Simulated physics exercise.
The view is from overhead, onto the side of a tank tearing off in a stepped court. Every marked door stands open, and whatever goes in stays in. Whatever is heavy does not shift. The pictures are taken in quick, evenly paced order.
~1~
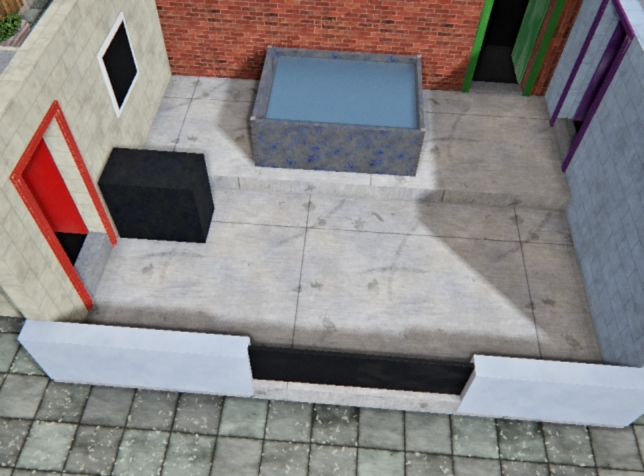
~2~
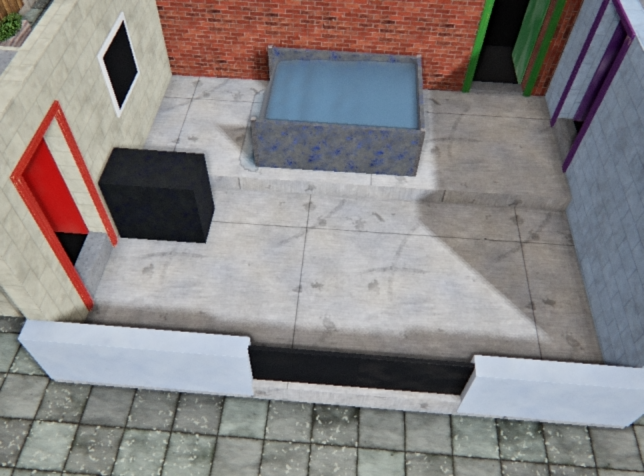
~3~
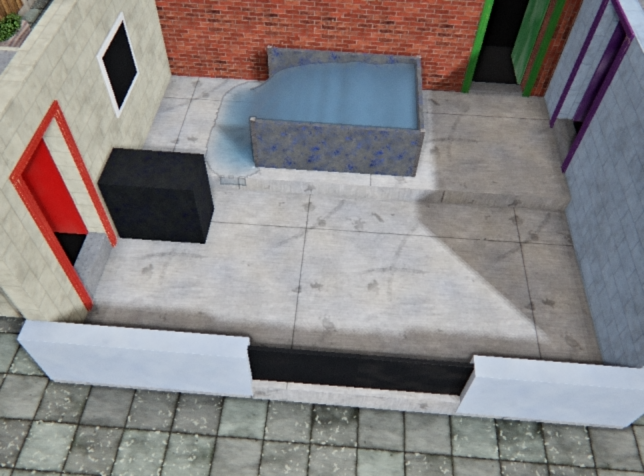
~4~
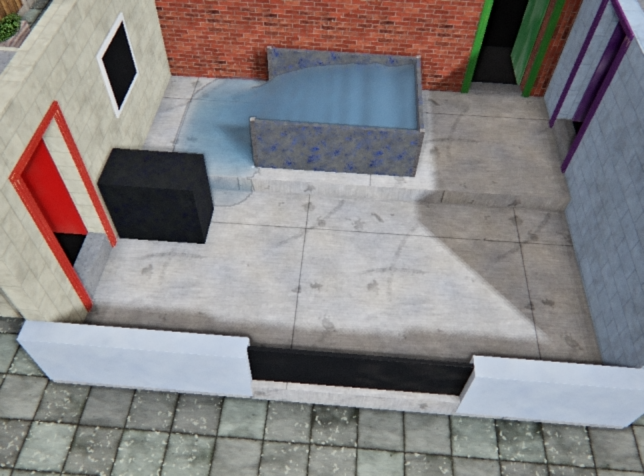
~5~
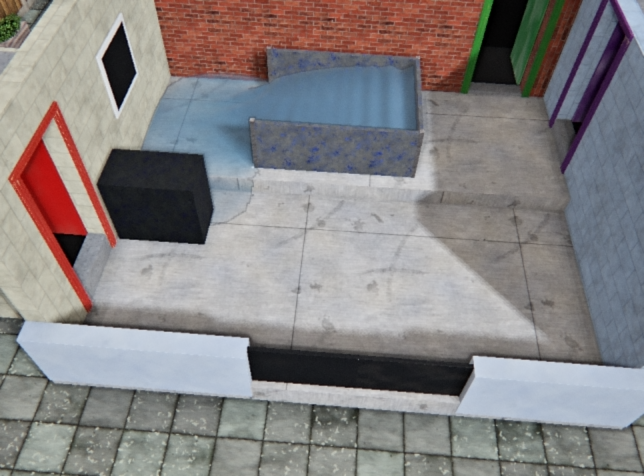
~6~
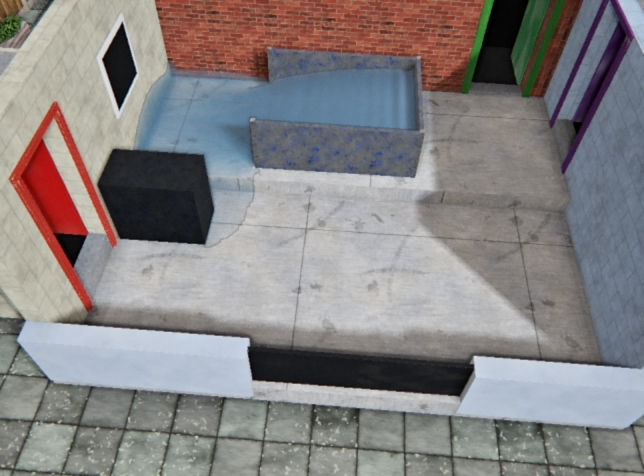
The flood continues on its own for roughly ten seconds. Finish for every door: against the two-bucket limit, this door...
The purple door remains within it; the green door remains within it; the red door remains within it.
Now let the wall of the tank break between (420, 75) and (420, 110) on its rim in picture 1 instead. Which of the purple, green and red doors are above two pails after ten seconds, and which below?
Well, the purple door gets past it, then the green door gets past it, and the red door stays beneath it.
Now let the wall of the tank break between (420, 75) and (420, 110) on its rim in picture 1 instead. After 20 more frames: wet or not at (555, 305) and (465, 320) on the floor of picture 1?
Soaked; soaked.
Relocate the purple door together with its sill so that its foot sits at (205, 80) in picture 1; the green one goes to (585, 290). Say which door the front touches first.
I reckon it's the door marked purple.
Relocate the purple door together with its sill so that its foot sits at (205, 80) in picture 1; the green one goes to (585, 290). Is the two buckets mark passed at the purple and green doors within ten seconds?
In that case the purple door exceeds the limit and the green door exceeds the limit.
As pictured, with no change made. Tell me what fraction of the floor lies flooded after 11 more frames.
I reckon around 30 %.
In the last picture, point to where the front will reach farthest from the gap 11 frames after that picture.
About (73, 354).
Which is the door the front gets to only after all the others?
From what the pictures show, it's the purple door.
A moment on, water covers 20 % of the floor; the purple door not reached, the green door not reached, the red door wet at the sill, nothing in.
Next, water covers 30 % of the floor; the purple door not reached, the green door not reached, the red door wet at the sill, nothing in.
Then, water covers 75 % of the floor; the purple door not reached, the green door wet at the sill, nothing in, the red door wet at the sill, nothing in.
Later, water covers 90 % of the floor; the purple door wet at the sill, nothing in, the green door wet at the sill, nothing in, the red door wet at the sill, nothing in.
In the end, water covers 95 % of the floor; the purple door wet at the sill, nothing in, the green door under two buckets in, the red door wet at the sill, nothing in.
